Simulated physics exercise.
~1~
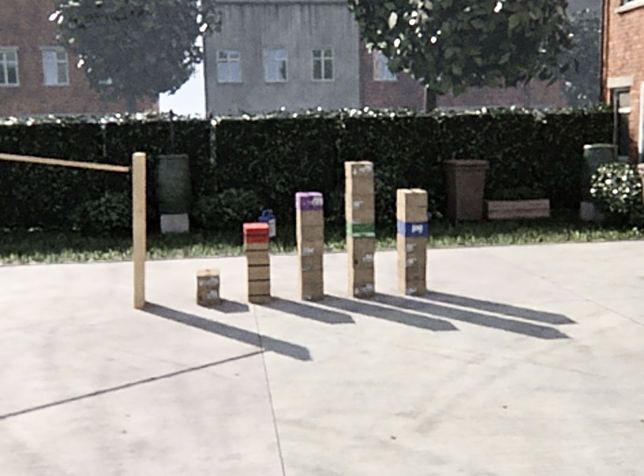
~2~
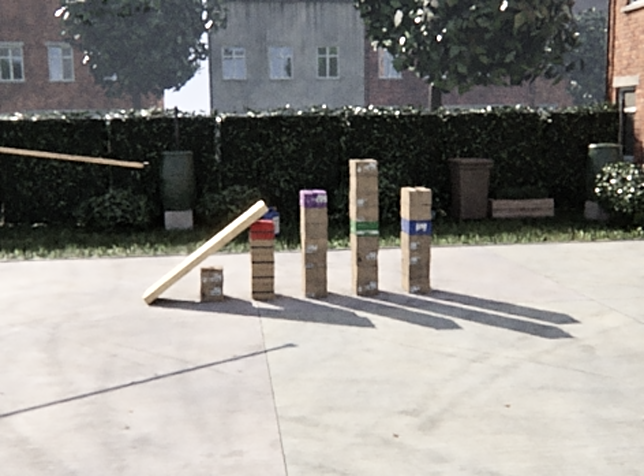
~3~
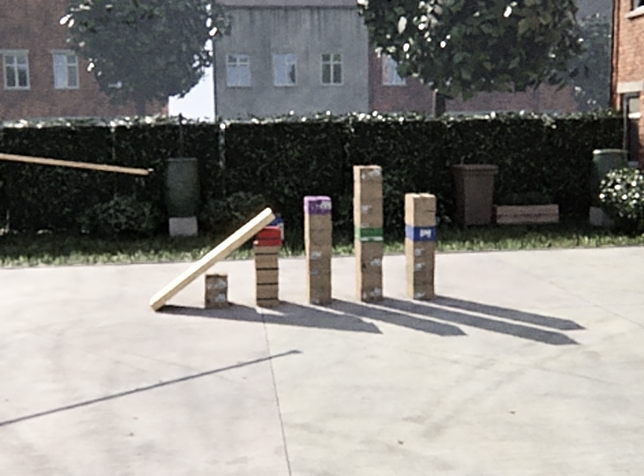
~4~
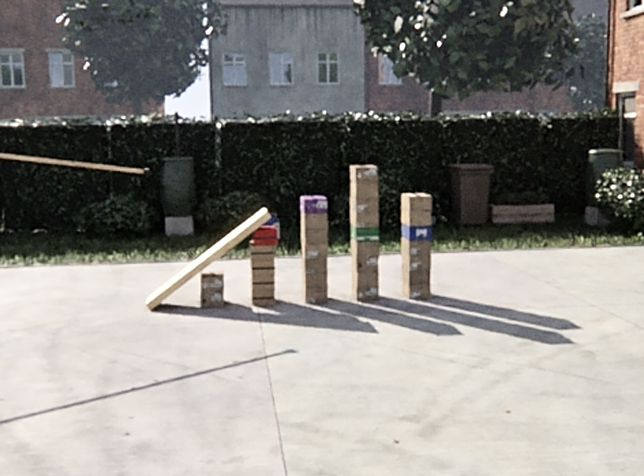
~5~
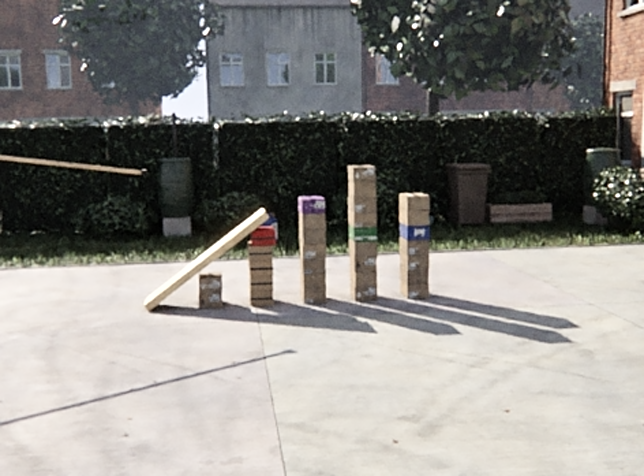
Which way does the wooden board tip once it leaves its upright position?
It tips to the right, toward the row of parcel columns, and ends up leaning on the one with the red parcel.
